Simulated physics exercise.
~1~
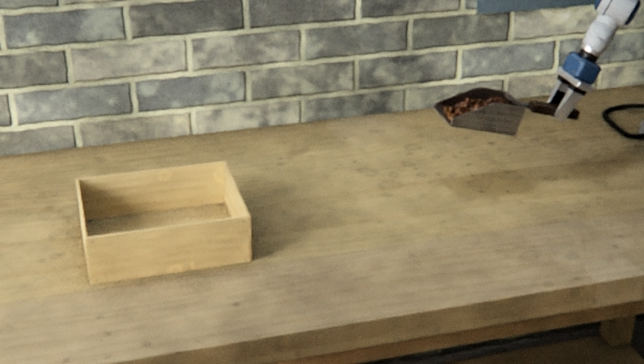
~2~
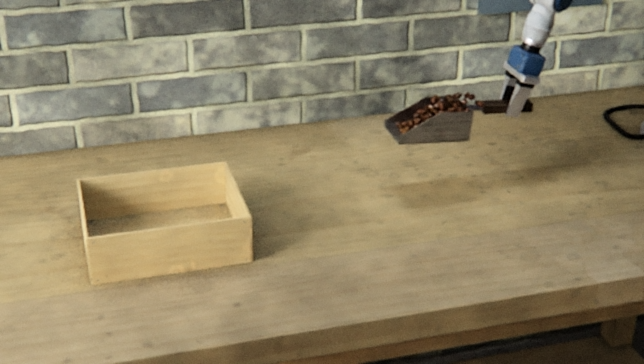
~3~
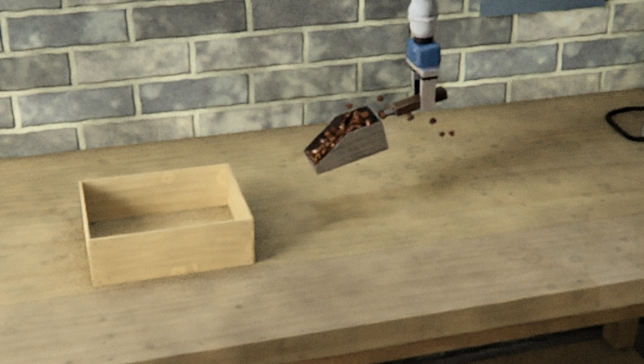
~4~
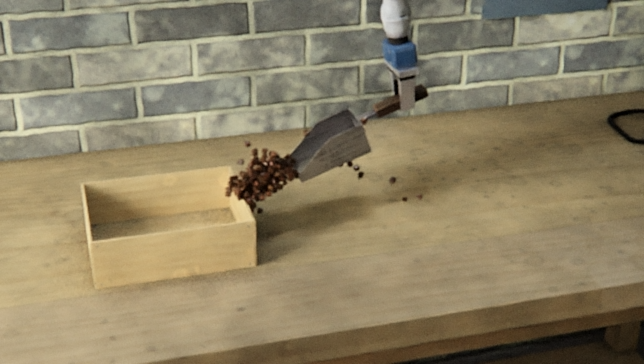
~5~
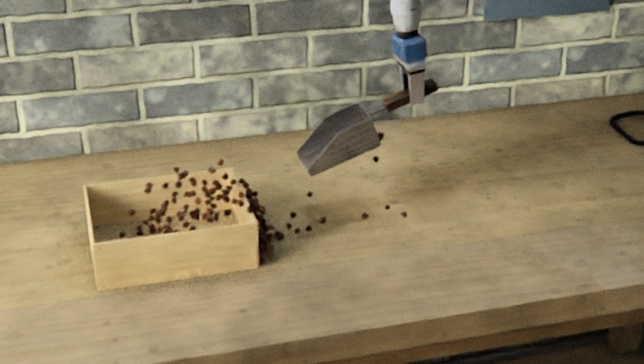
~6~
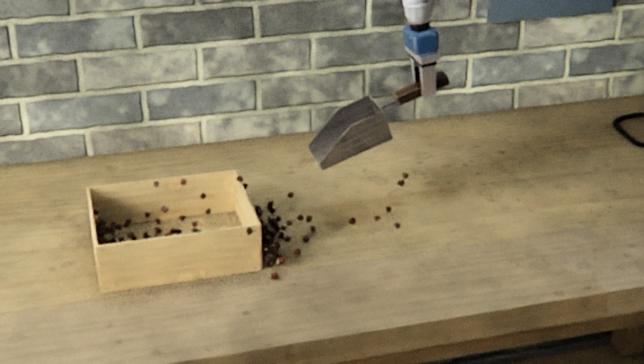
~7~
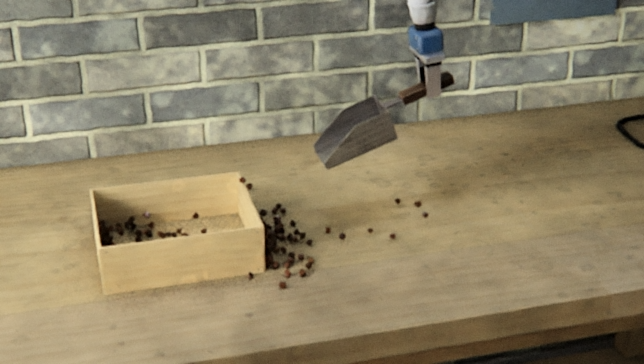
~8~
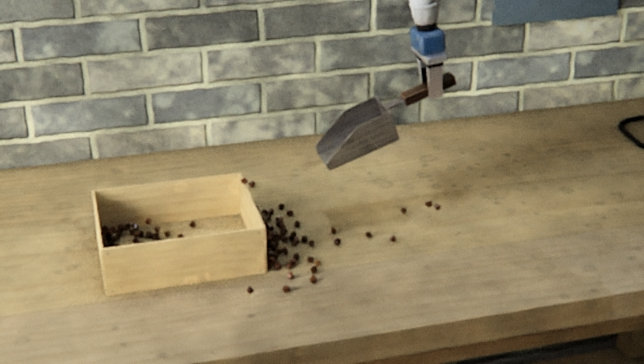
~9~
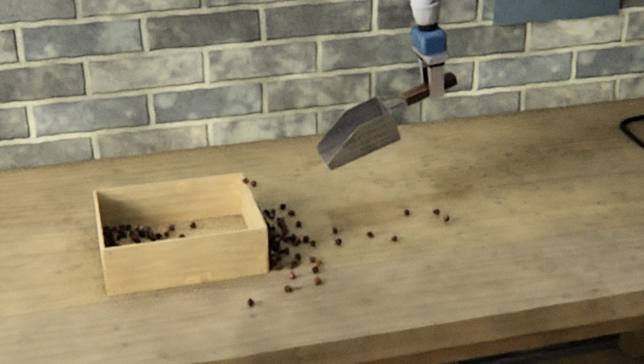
The clip opens on a wooden table before a brick wall, with an open wooden box at left and a robot arm at right holding a scoop heaped with small brown pellets. The arm carries the scoop left toward the box, tipping it forward as a few pellets drop behind. The load then pours off the front near the box's right edge. Some pellets scatter inside, while others fall short and spread across the table. The emptied scoop draws back slightly to the right and stops, leaving pellets both in the box and strewn beside it.
